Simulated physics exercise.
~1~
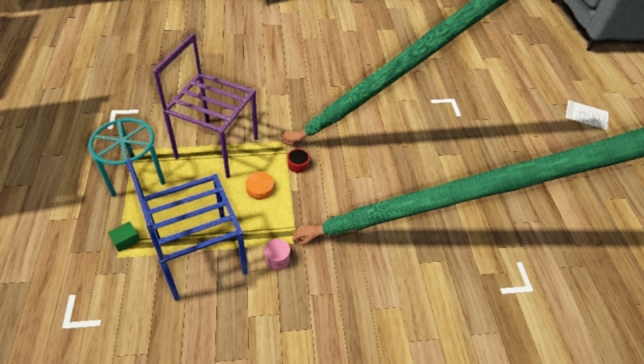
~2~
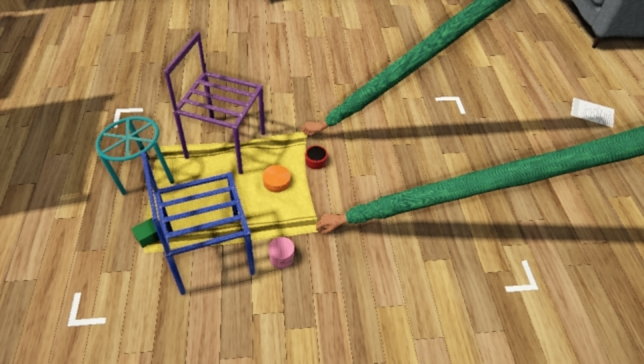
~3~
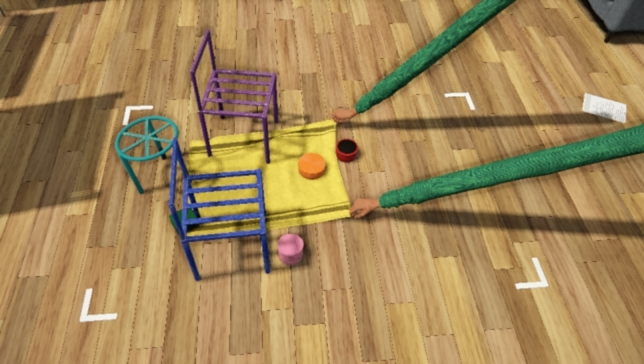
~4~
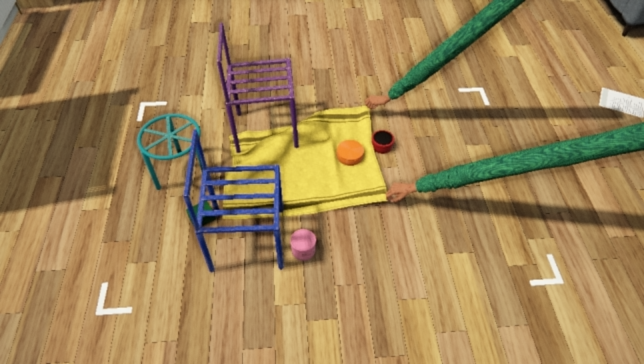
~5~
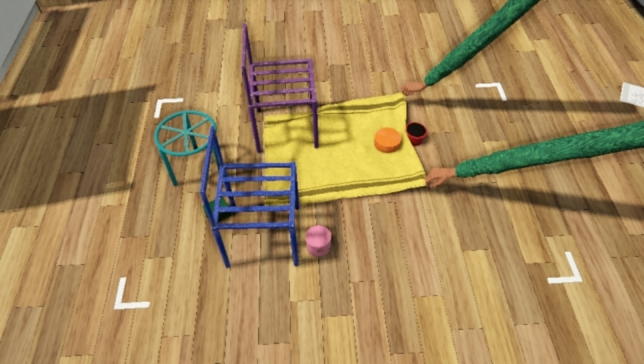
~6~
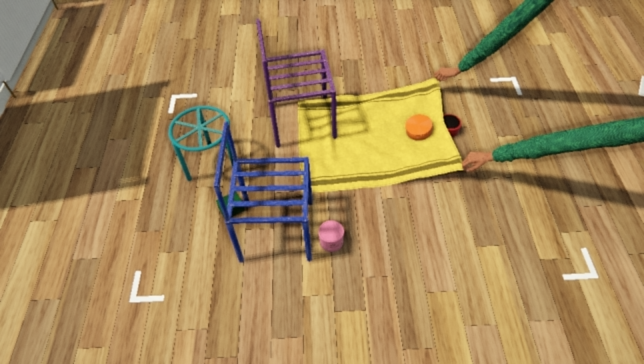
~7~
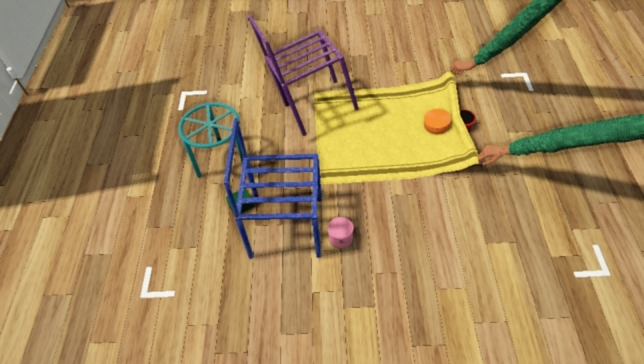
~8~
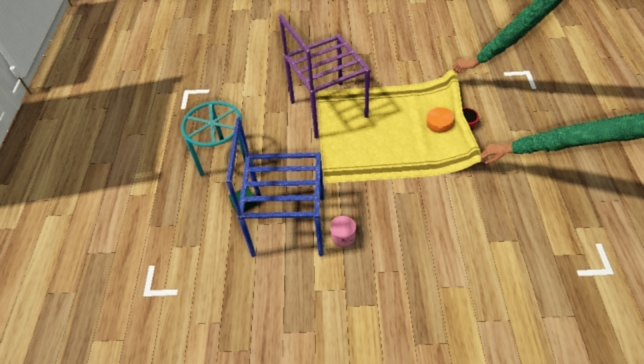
On a wooden floor, two green-sleeved arms pull a yellow mat to the right from among two chairs and a stool, carrying an orange tub and red pot along, while the pink bin stays put; the purple chair turns and ends beside the mat's left part.
